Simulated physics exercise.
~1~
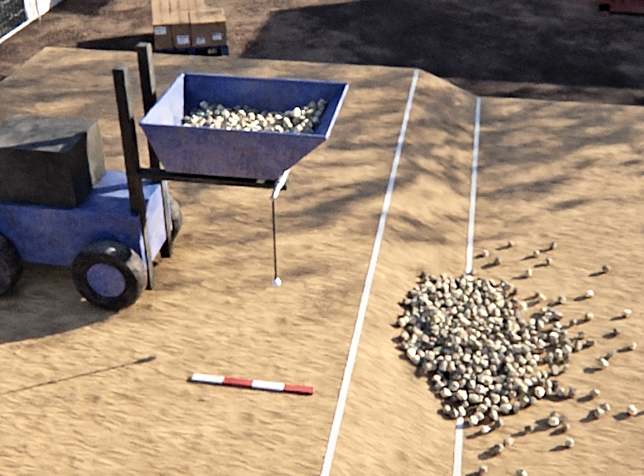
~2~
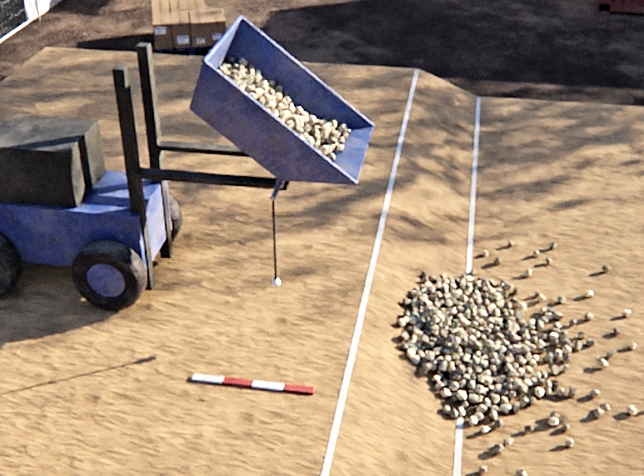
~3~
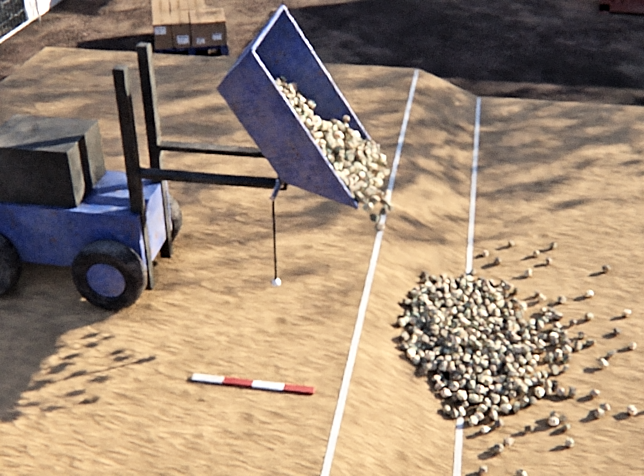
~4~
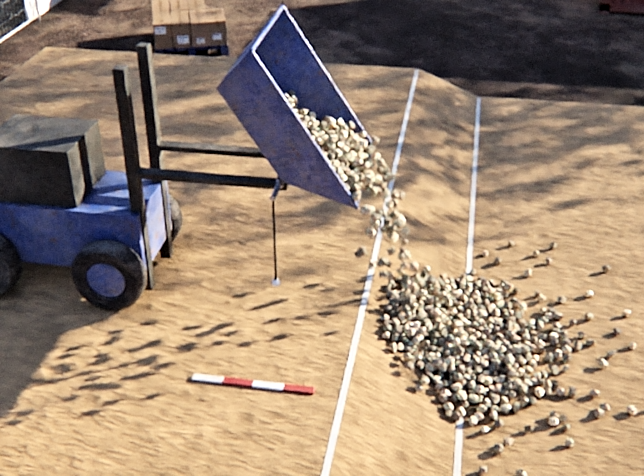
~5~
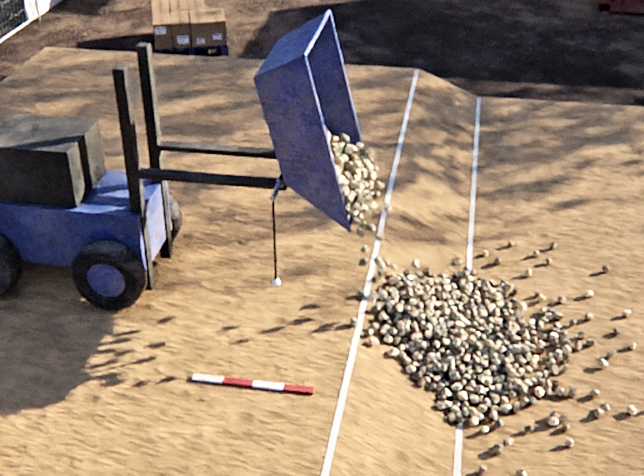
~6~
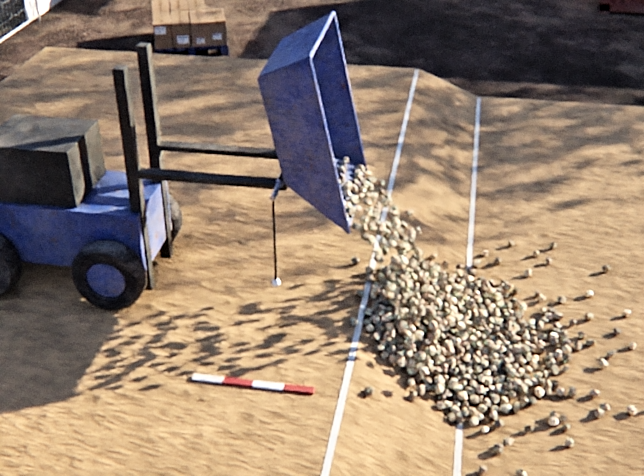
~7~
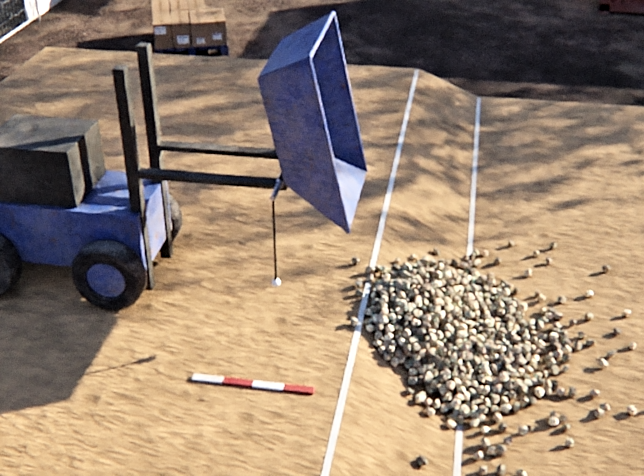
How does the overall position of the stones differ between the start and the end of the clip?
At the start the stones are split between the raised skip and the heap on the ground, while at the end they all lie on the ground on the right. Taken as a whole, they have ended up lower and further to the right.
